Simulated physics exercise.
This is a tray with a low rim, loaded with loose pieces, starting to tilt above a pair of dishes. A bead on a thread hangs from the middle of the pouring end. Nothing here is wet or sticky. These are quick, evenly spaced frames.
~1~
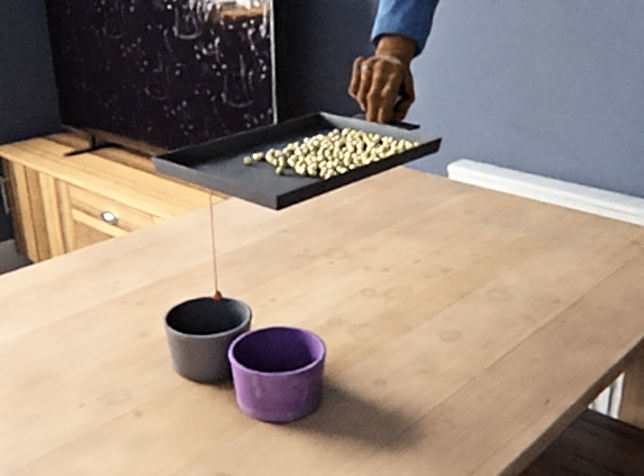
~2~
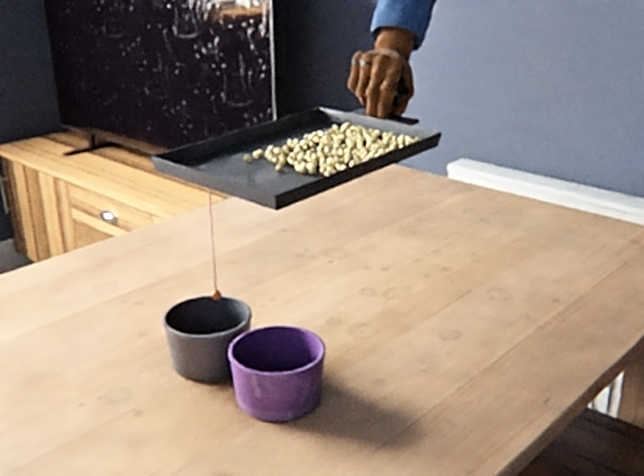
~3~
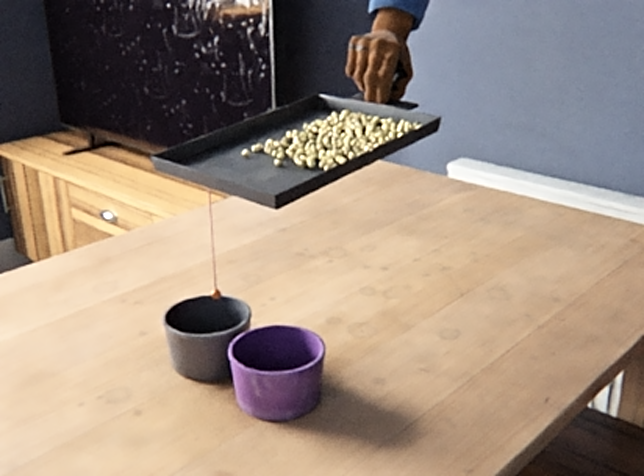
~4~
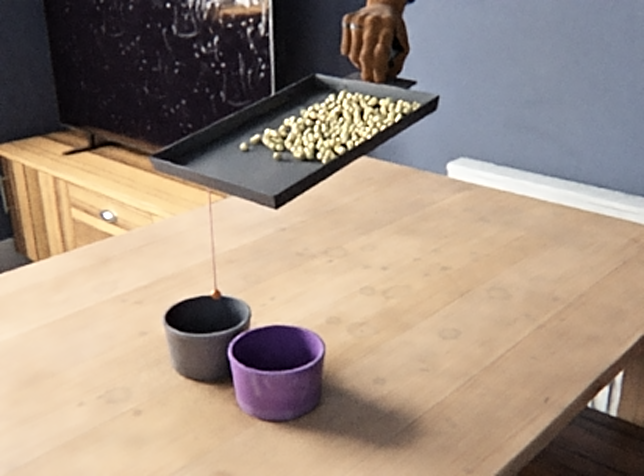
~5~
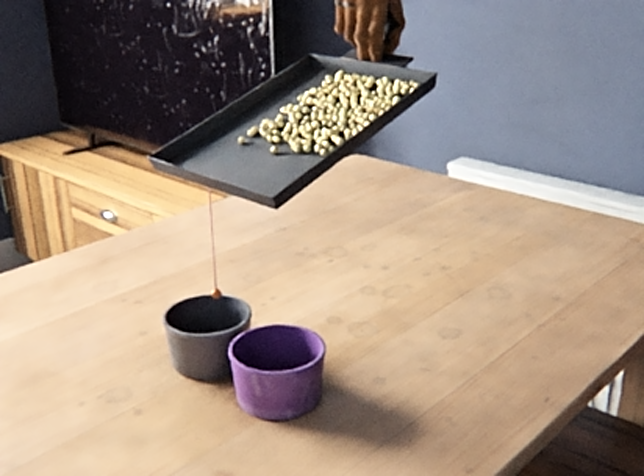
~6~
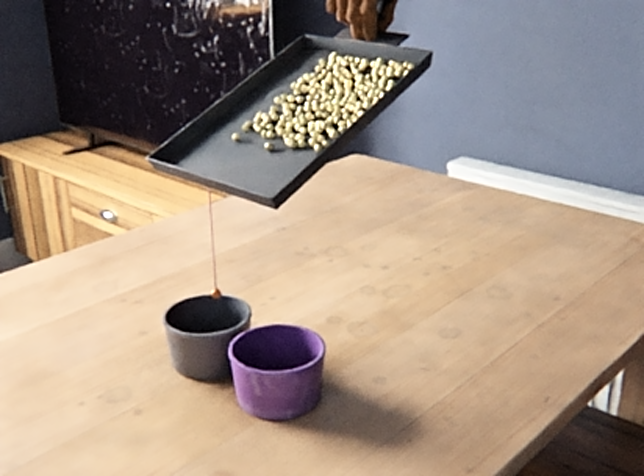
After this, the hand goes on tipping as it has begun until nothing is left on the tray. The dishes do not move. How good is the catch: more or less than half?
Together they catch only the smaller part.
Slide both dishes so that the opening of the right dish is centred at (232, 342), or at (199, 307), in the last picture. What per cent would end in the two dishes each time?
Roughly 60 per cent, and 20 per cent.
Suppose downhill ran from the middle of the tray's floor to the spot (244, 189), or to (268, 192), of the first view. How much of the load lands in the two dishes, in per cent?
The first gives 50 %, the second 70 %.
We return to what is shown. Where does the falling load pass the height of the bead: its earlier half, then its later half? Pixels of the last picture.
First near (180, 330), later near (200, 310).
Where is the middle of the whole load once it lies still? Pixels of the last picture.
At about (178, 381).
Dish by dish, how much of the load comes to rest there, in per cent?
Left dish near 20 in a hundred; right dish near 10.
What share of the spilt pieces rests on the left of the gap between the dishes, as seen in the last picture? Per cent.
Close to 90 per cent.
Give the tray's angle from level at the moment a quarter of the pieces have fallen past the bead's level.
Around 75° of tilt.
Soon after the last picture, tray tipped steeply; about two thirds on the tray; a stray few outside both; about a third in the air.
A little later, tray tipped past a quarter turn; about a third on the tray; a small part in the right dish; a small part in the left dish; about a third outside both; a small part in the air.
Later still, tray tipped past a quarter turn; a small part in the right dish; about a quarter in the left dish; about two thirds outside both.
At rest, tray tipped past a quarter turn; a small part in the right dish; about a quarter in the left dish; about two thirds outside both.
